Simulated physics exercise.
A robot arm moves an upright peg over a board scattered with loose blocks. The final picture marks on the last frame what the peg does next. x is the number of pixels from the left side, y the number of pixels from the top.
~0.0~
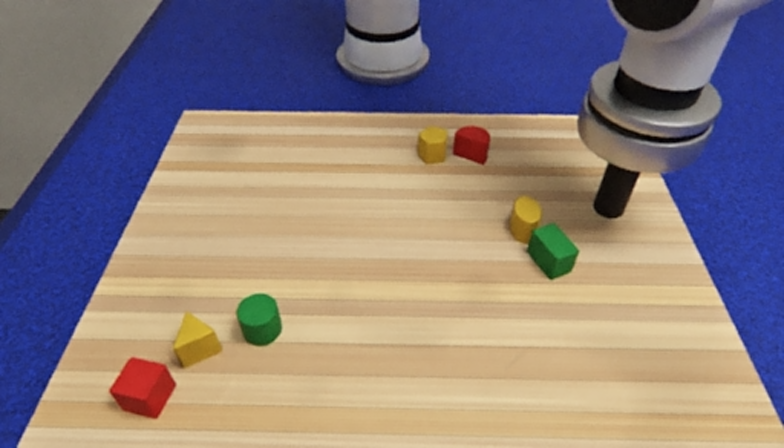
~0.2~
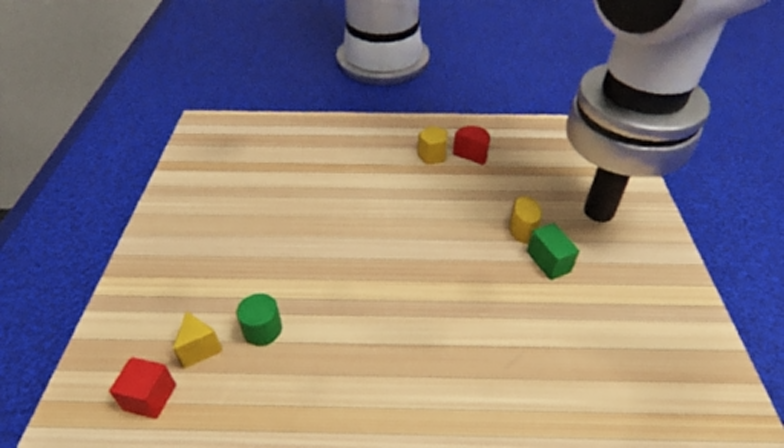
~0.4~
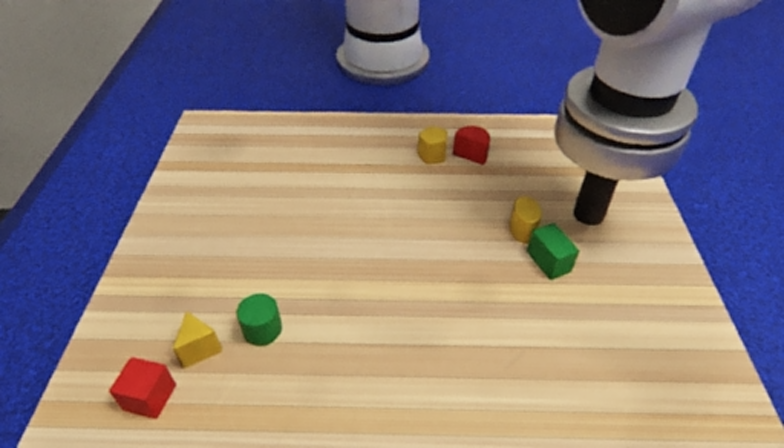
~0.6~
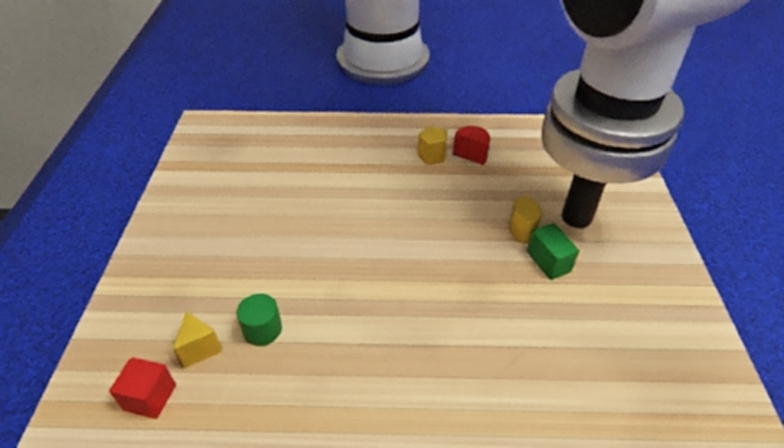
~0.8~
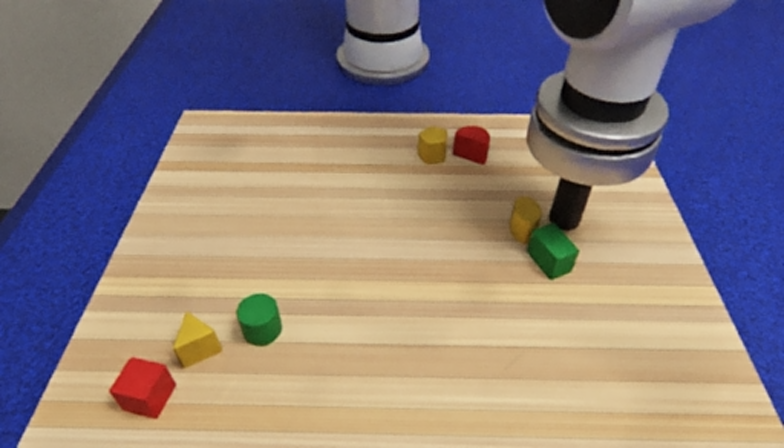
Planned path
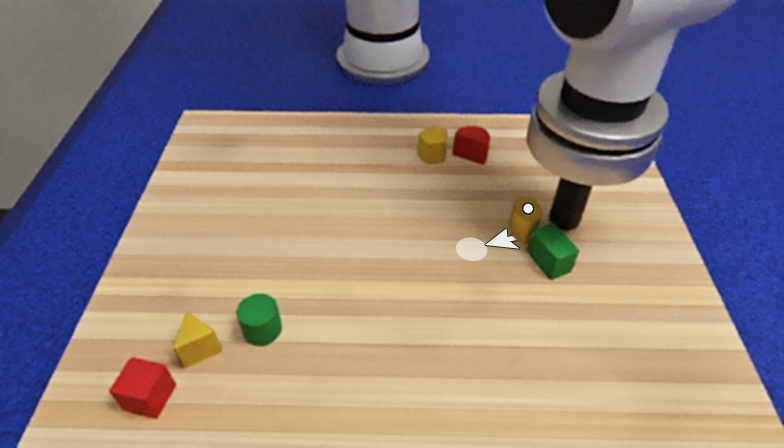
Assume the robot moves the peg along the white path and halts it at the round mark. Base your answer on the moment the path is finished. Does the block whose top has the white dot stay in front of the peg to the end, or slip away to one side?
I think the peg loses the block whose top has the white dot somewhere along the way.
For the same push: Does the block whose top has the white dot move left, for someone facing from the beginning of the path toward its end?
In short: No.
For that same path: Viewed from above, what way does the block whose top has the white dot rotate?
Spin direction: Clockwise.
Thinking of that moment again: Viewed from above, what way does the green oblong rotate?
From the top: Counterclockwise.
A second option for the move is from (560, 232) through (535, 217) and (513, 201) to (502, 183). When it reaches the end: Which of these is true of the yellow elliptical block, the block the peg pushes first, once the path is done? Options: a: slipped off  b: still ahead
Correct choice: A.
Path on the board, from (560, 232) via (515, 238), ending at (472, 249); the dot is on the yellow elliptical block.
On the path given first. Halfway along, peg at (517, 226); yellow elliptical block at (491, 206), turned 45° clockwise; green oblong at (549, 243), turned 35° anticlockwise.
At the end, peg at (474, 237); yellow elliptical block at (465, 205), turned 115° clockwise; green oblong at (549, 243), turned 35° anticlockwise.
